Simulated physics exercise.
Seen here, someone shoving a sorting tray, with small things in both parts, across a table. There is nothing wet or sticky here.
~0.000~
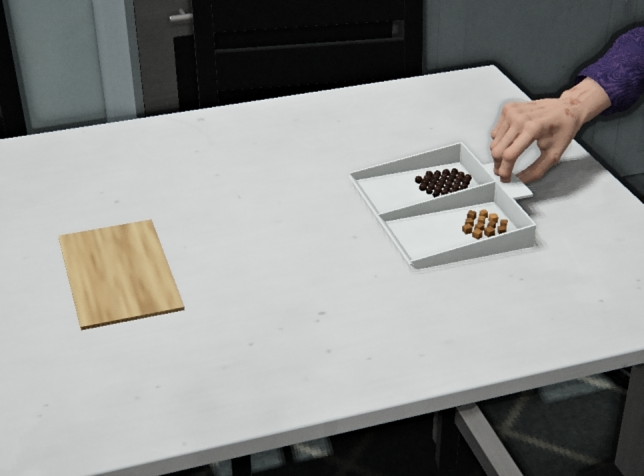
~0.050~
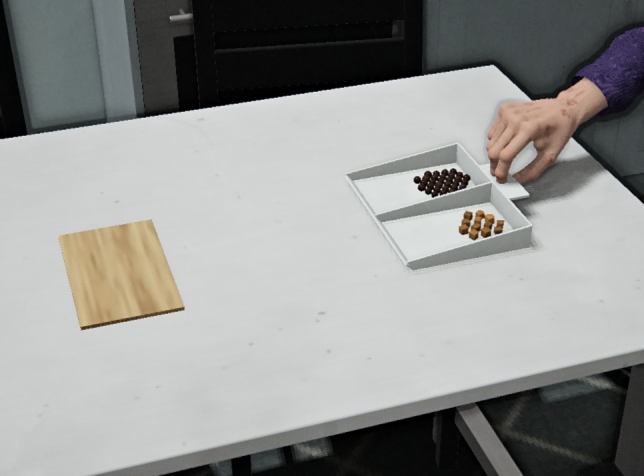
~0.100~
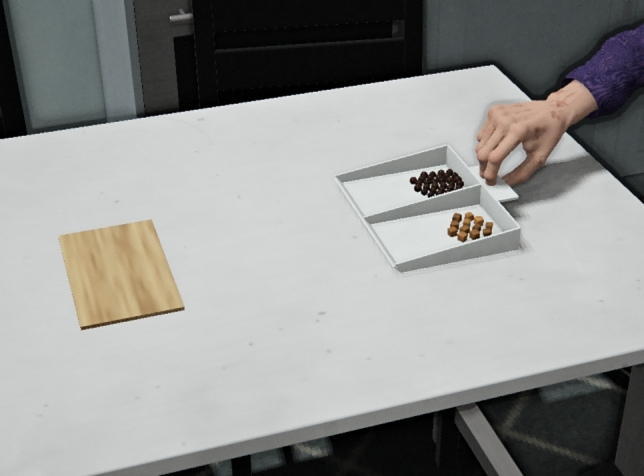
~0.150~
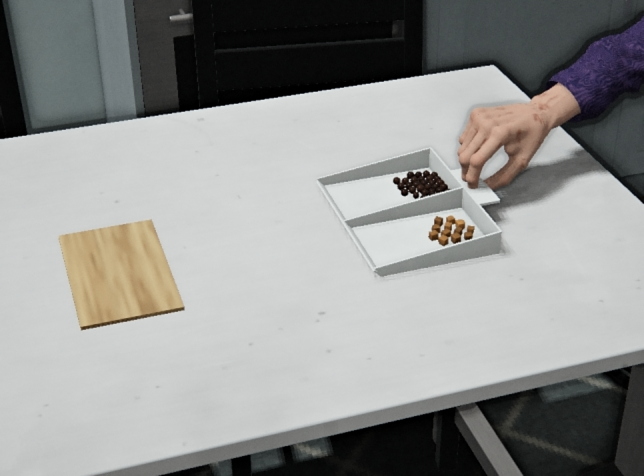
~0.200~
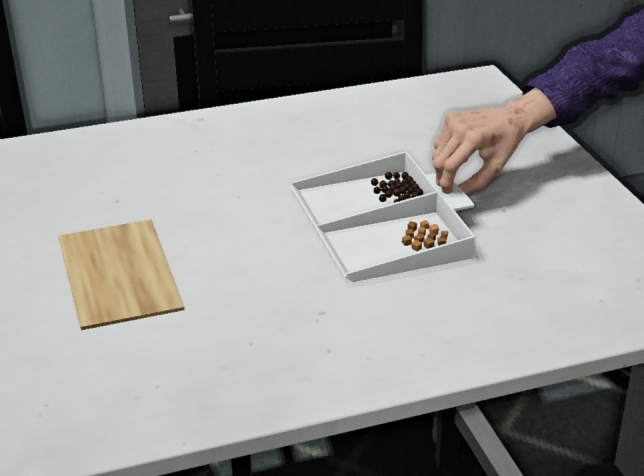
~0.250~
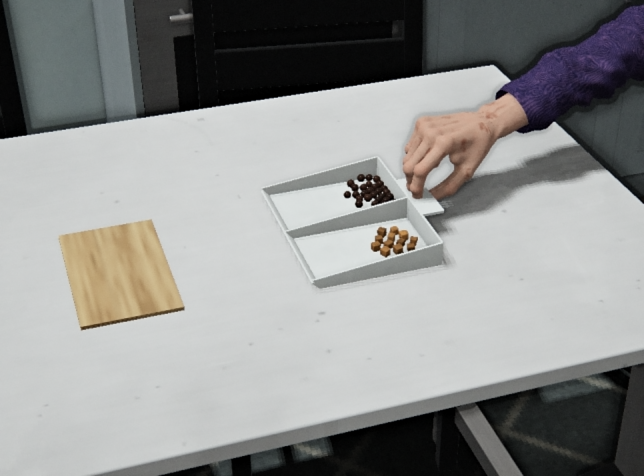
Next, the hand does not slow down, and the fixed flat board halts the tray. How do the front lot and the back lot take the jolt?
At the jolt the front lot all stays in; the back lot sheds some pieces.
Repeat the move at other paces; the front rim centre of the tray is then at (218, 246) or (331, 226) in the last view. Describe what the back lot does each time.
At first it spills some, and after that it stays put inside.
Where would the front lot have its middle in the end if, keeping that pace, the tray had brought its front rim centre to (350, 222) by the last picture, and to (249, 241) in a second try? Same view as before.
Around (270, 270) for one pace and around (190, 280) for the other, in that order.
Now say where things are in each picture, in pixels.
The first frame shows front rim at (378, 217), at rest; flat board at (126, 292); front lot at (480, 227), a few brown sugar cubes; back lot at (442, 181), some chocolate balls.
The second frame shows front rim at (374, 218), hardly any of the way covered; back lot at (441, 182).
The third frame shows front rim at (363, 220), a small part of the way covered; front lot at (465, 230).
The fourth frame shows front rim at (344, 223), about a quarter of the way covered; back lot at (428, 188).
The fifth frame shows front rim at (317, 228), about a quarter of the way covered; front lot at (419, 239).
The sixth frame shows front rim at (285, 234), about half of the way covered; flat board at (126, 292); front lot at (388, 245); back lot at (374, 195).
Around 0.35 s, tray still sliding, front rim near (229, 244); front lot all inside; back lot all inside.
Around 0.56 s, tray stopped at the flat board; front lot all inside, moved towards the front rim; back lot all inside, moved towards the front rim.
Around 0.77 s, tray stopped at the flat board; front lot all inside, moved towards the front rim; back lot about a quarter out of the tray.
Finally (1.6 s), tray stopped at the flat board; front lot all inside, moved towards the front rim; back lot about a quarter out of the tray.
